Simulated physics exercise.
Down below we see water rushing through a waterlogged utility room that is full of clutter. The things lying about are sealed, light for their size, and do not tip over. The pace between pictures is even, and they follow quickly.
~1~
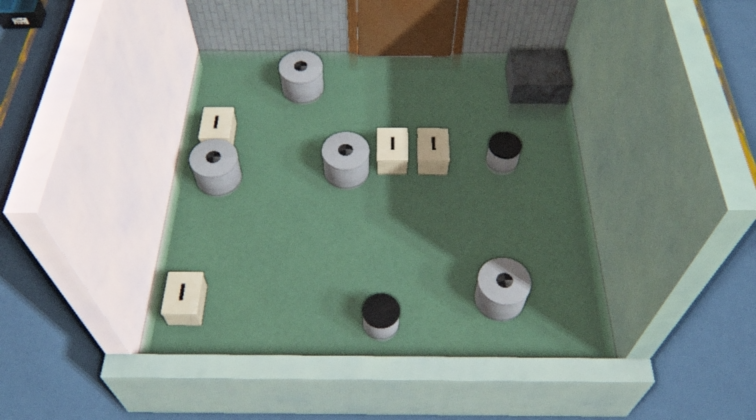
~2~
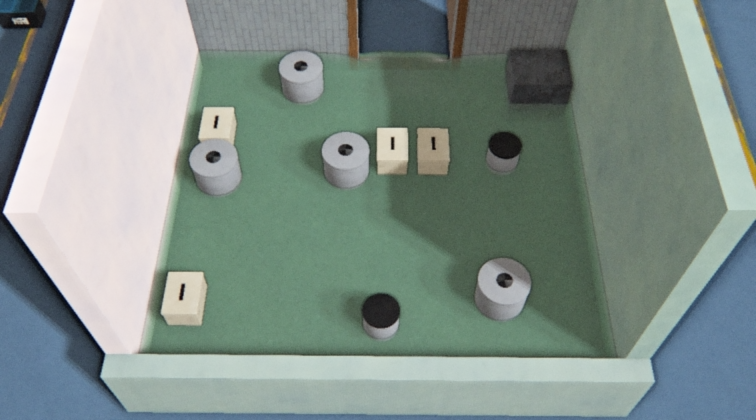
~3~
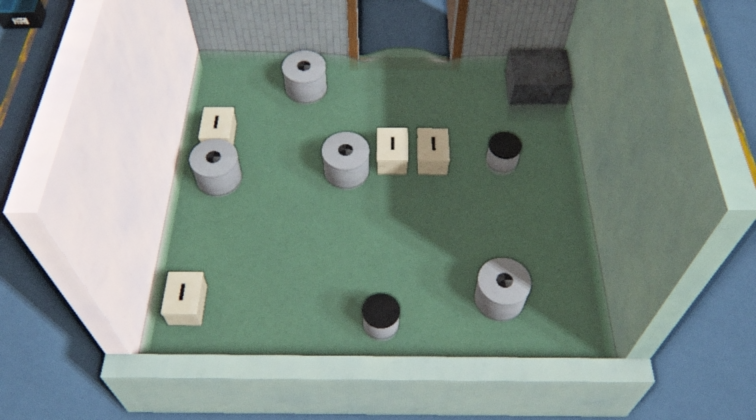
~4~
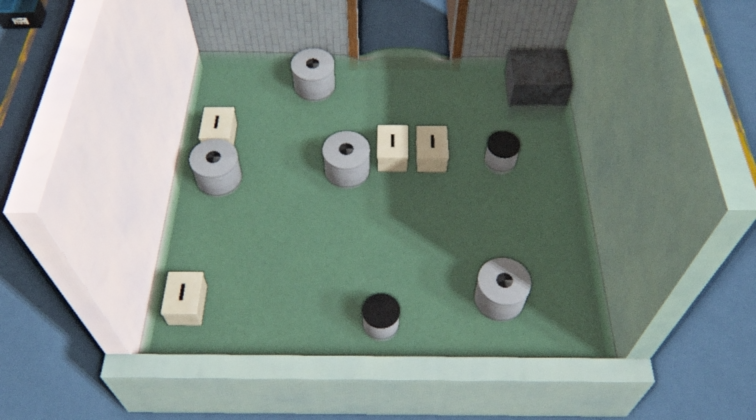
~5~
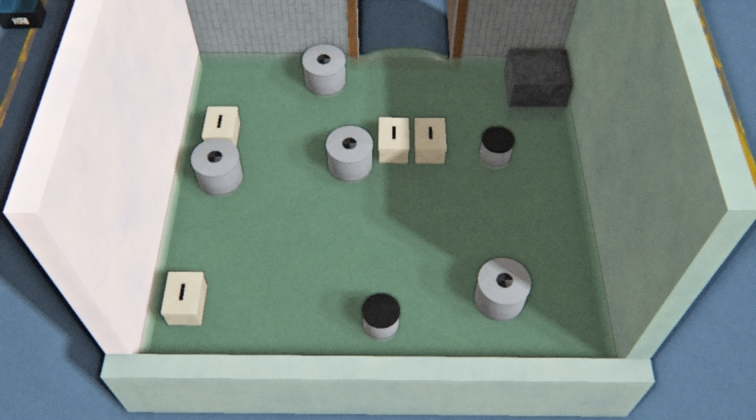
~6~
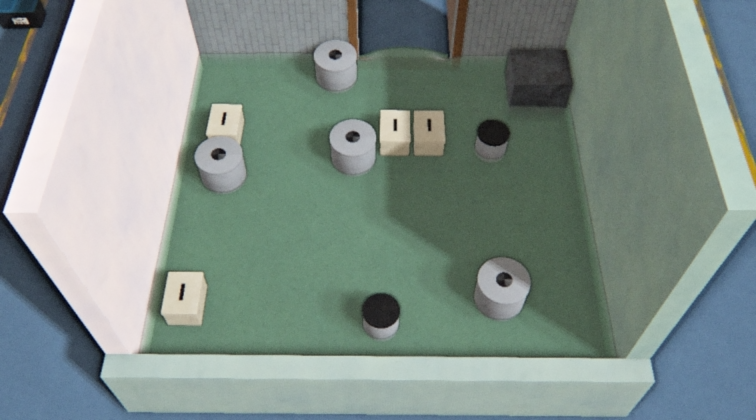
A green-floored room with pale walls, a low pale green ledge in front and an orange-brown door at the back is seen from high above by a still camera. Grey cylinders, cream boxes with dark slots, two black-topped drums and a dark block stand about the floor. The door vanishes from its opening, then the back-left cylinder slides rightward and slightly back, while objects around the middle edge gently toward the doorway.
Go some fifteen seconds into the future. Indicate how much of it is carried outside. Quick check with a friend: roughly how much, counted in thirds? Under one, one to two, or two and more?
One to two thirds.
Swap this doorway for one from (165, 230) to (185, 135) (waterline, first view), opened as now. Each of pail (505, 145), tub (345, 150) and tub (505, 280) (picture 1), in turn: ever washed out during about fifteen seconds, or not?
Result, in listed order: Retained / exited / retained.
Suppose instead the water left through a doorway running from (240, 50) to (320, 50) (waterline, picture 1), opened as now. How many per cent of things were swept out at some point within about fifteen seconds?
Estimate: Near 60 per cent.
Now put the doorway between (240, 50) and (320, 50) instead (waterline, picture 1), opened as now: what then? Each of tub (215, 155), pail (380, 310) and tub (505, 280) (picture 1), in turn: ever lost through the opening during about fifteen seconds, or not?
First one exits, second never exits, third never exits.
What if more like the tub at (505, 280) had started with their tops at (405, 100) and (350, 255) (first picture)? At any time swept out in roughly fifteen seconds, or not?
Result, in listed order: Exits / not lost.
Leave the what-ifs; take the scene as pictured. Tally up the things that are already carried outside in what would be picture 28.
By that point the tally is 5.
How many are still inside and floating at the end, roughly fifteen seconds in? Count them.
The figure is 5.
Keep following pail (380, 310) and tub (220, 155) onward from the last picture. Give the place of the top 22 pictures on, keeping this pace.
First near (388, 283), second near (265, 107).
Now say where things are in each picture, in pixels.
A tub at (301, 66), afloat; a tote at (434, 144) floats; 0 of 10 have shifted, in the first picture.
A tub at (301, 67), afloat; a tote at (434, 144), afloat; 0 of 10 have shifted, in the second picture.
A tub at (304, 66) floats, close to its start; a tote at (434, 144), afloat; 0 of 10 have shifted, in the third picture.
A tub at (313, 64), afloat, close to its start; a tote at (433, 142), afloat, close to its start; 3 of 10 have shifted, in the fourth picture.
A tub at (324, 60), afloat, close to its start; a tote at (431, 134) floats, close to its start; 5 of 10 have shifted, in the fifth picture.
A tub at (335, 55) floats, a stride from its start; a tote at (429, 126), afloat, close to its start; 7 of 10 have shifted, in the sixth picture.
A moment on, 0 of 10 are out; 10 afloat.
Next, 4 of 10 are out; 6 afloat.
Later, 5 of 10 are out; 5 afloat.
In the end, 5 of 10 are out; 5 afloat.
